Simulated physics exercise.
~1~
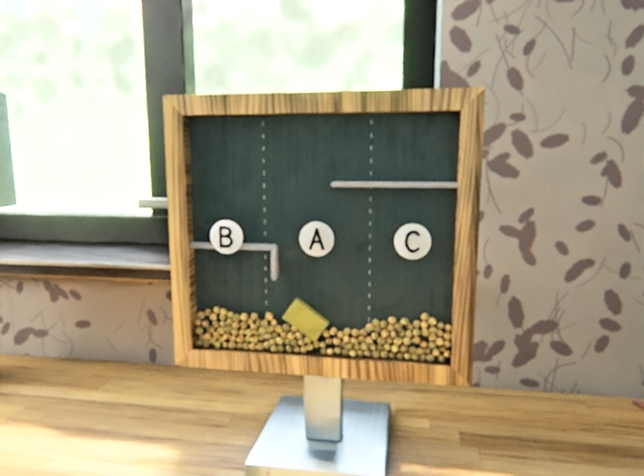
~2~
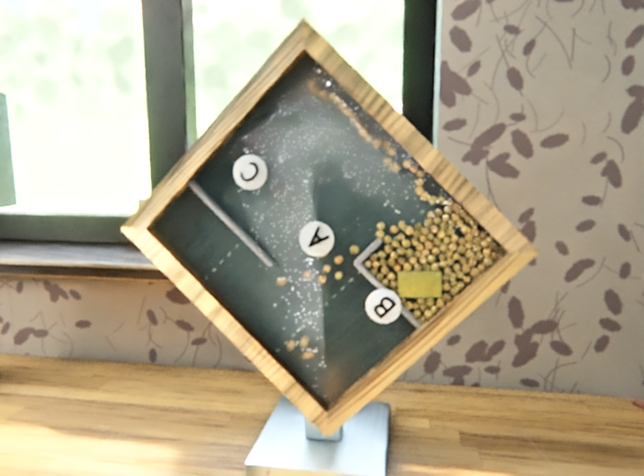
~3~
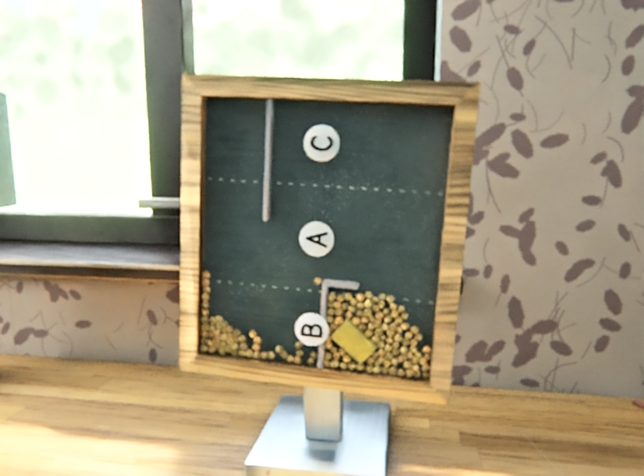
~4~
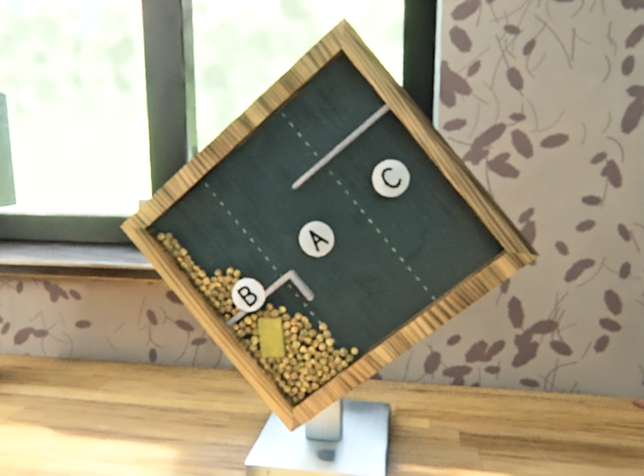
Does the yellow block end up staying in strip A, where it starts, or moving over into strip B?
The yellow block moves over into strip B and is lying there among the beads at the end.
